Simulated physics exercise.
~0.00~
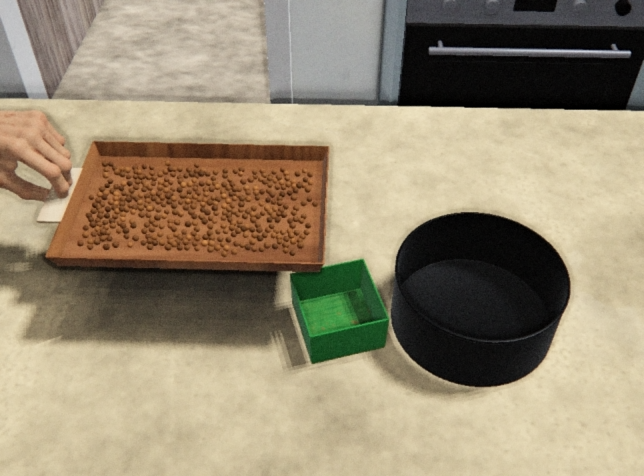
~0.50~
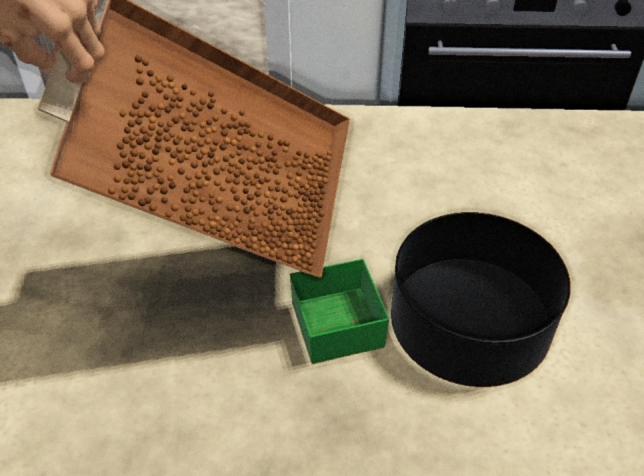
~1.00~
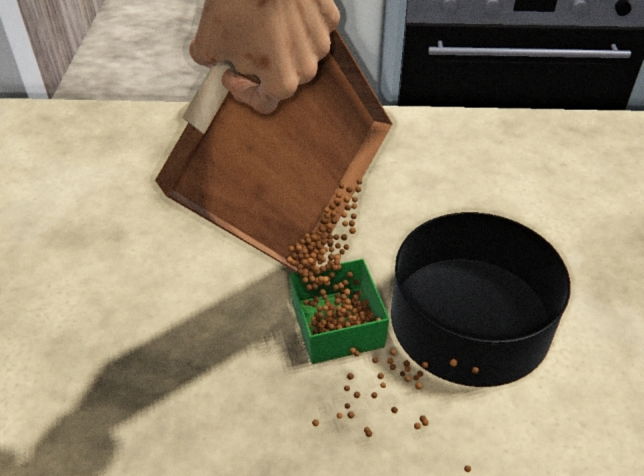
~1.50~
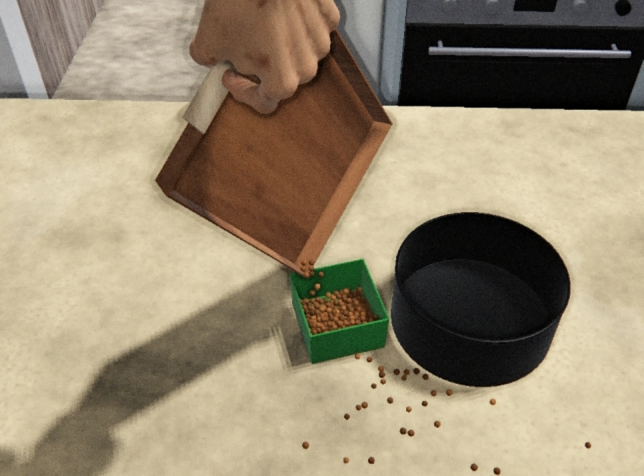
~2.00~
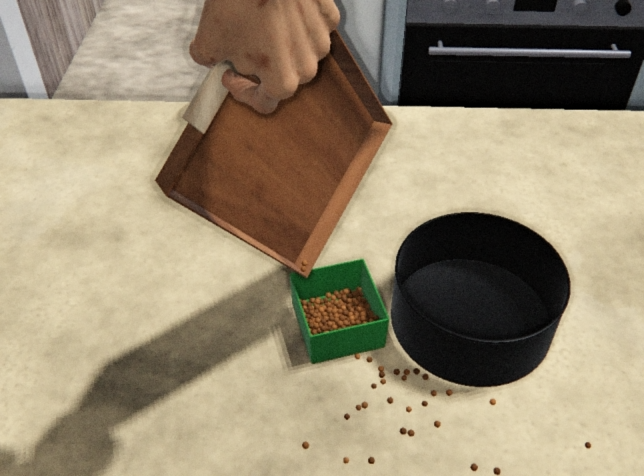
On a kitchen counter, a hand lifts and tilts a brown tray of small brown balls over a green square container beside a black pot. Most pour into the container while some scatter across the counter, and the pot stays empty as the hand holds the tray tipped.
